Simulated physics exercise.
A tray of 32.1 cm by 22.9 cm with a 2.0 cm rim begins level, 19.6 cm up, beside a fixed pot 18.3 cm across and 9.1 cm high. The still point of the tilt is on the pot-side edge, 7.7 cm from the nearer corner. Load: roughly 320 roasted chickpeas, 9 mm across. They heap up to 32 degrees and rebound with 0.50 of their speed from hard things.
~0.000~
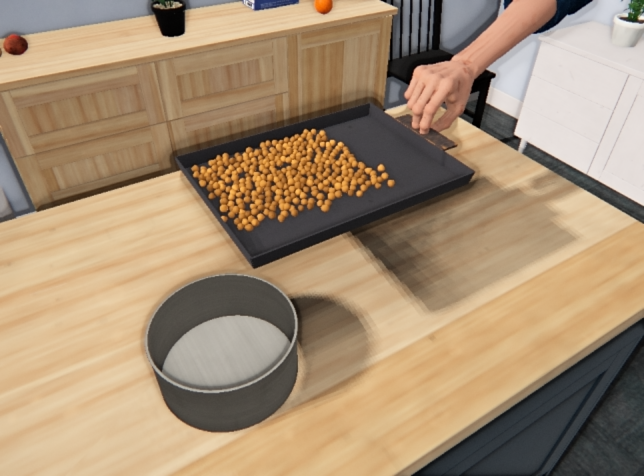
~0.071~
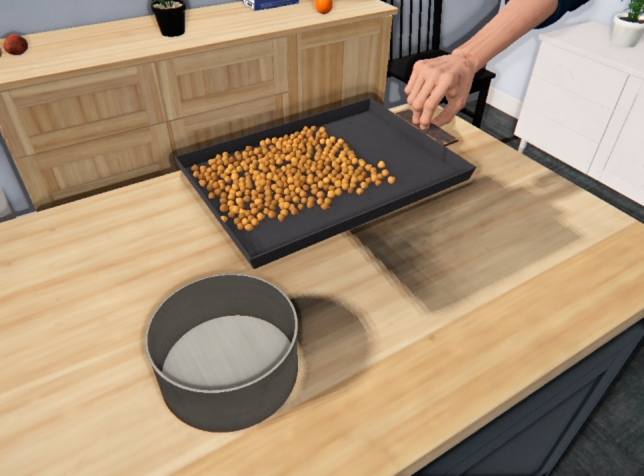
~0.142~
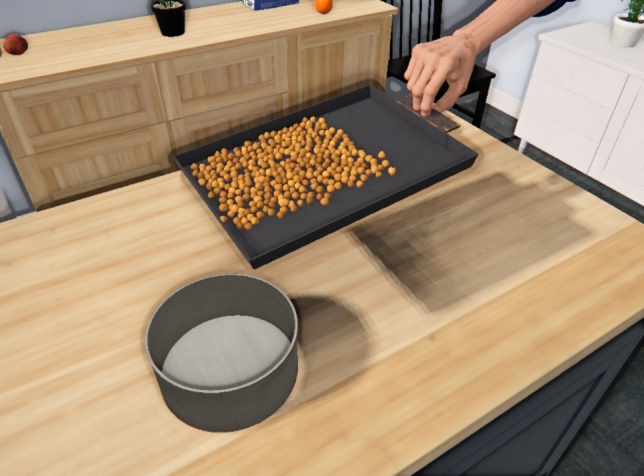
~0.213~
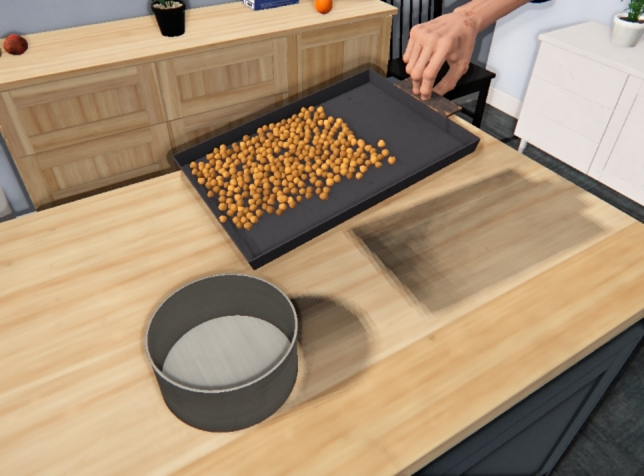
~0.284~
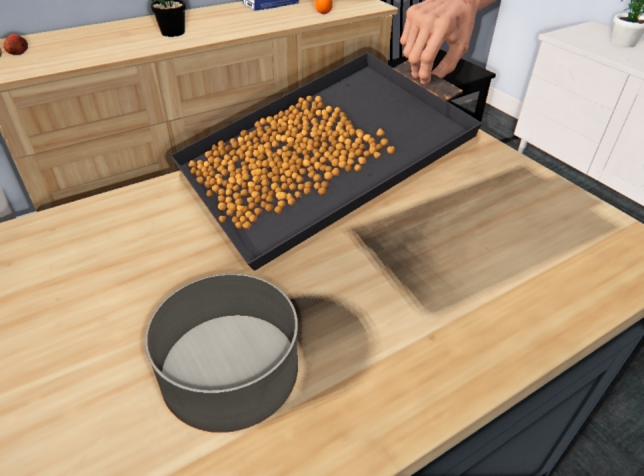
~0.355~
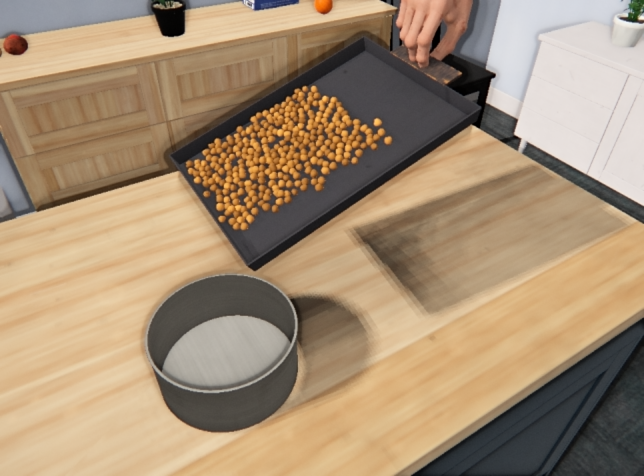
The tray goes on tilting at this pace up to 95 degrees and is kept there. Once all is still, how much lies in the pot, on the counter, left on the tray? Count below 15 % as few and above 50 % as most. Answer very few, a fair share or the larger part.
In the pot: The larger part; on the counter: A fair share; left on the tray: Very few.
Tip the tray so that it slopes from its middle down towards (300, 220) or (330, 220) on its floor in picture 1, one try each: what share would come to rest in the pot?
About 95 and 70 per cent.
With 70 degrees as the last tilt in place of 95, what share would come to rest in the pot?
It would be near 0 per cent.
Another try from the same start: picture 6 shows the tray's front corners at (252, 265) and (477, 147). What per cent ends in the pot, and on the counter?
Pot 95, counter 5.
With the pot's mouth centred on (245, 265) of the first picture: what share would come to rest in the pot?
Some 10 per cent.
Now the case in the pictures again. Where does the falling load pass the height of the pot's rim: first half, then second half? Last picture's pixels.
At about (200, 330), then at (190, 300).
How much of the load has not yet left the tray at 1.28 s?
Roughly 100 per cent.
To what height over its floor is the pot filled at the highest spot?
Roughly 2.5 cm.
After 0.91 s, tilt 55 degrees; the tray holds 100 %, the pot 0 %.
After 1.28 s, tilt 79 degrees; the tray holds 100 %, the pot 0 %.
After 1.74 s, tilt 95 degrees; the tray holds 15 %, the pot 50 %.
In the end, at 2.8 s, pot 70 %, counter 30 %, tray 0 %.
